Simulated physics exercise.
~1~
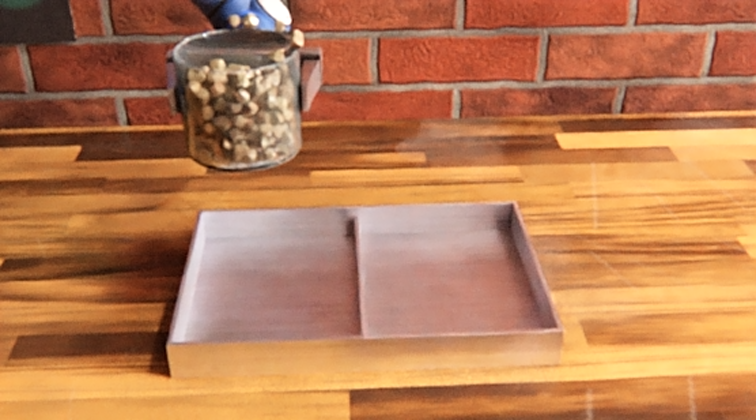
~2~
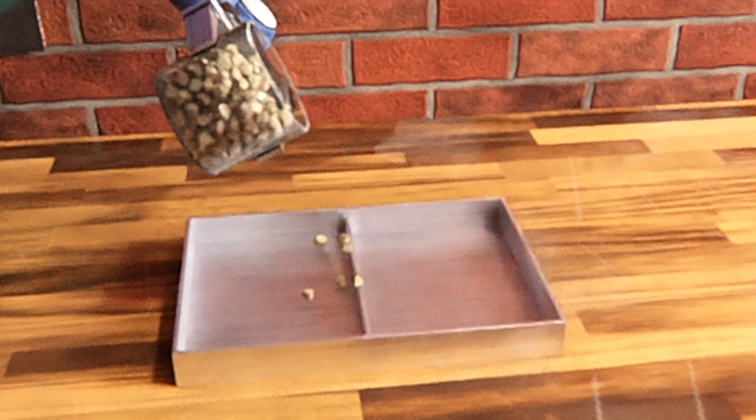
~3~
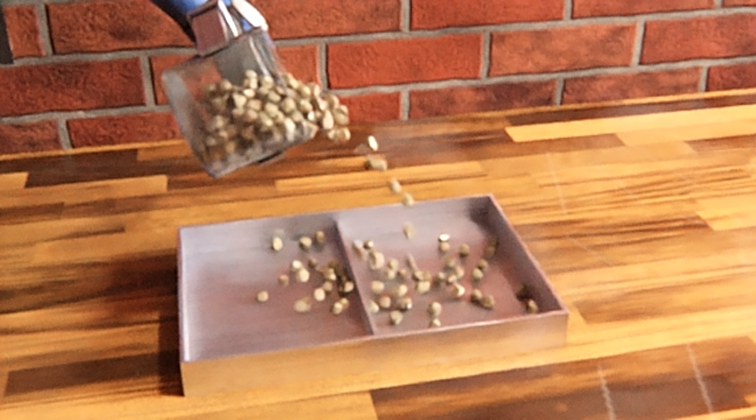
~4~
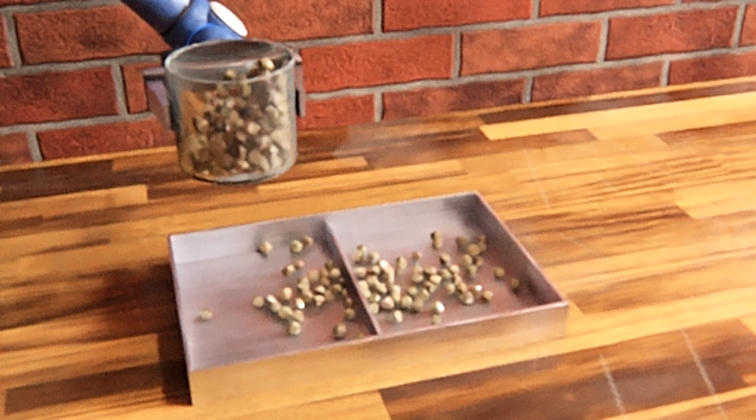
A robotic gripper tips a clear tumbler, spilling some pebbles into a divided tray, then rights it.
